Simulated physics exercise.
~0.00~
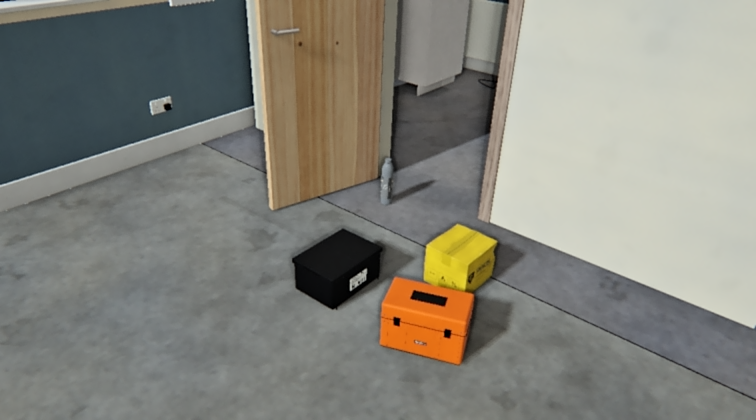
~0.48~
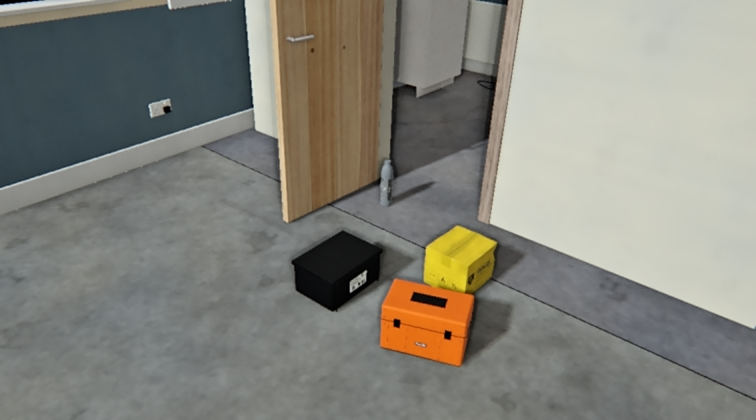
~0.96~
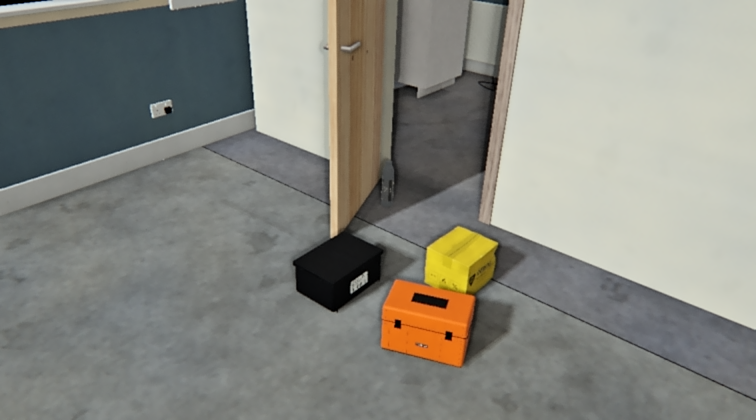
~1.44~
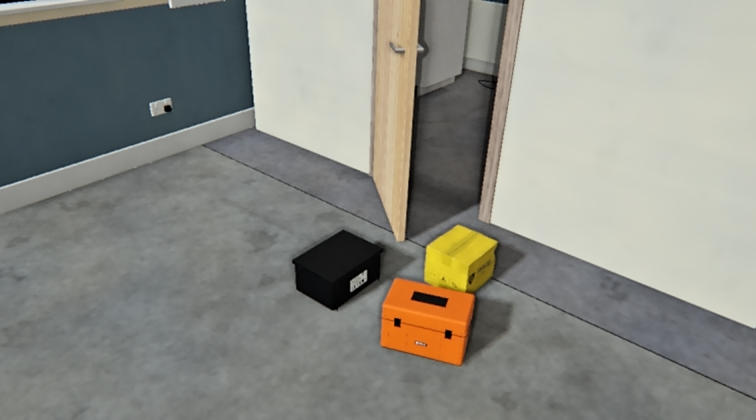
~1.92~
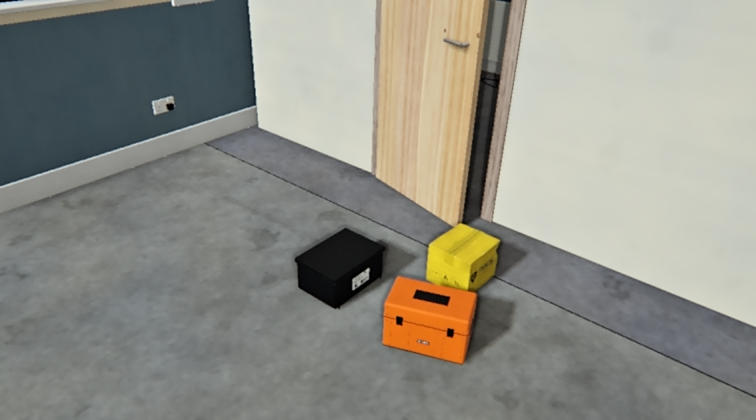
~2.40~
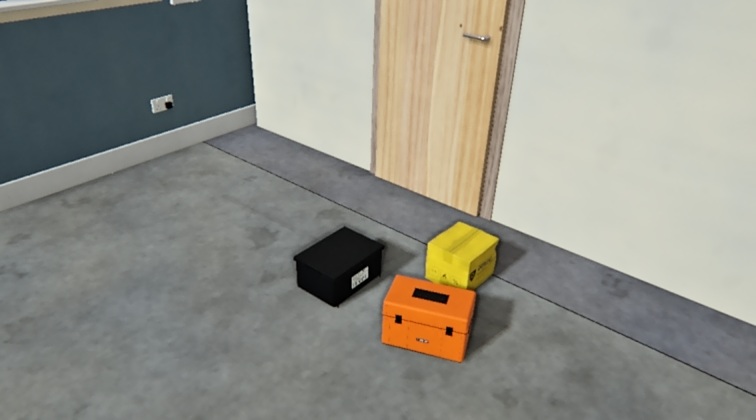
Wooden door swinging shut across a grey bottle standing in the doorway, hiding it from view, beside unmoved black, yellow and orange boxes.
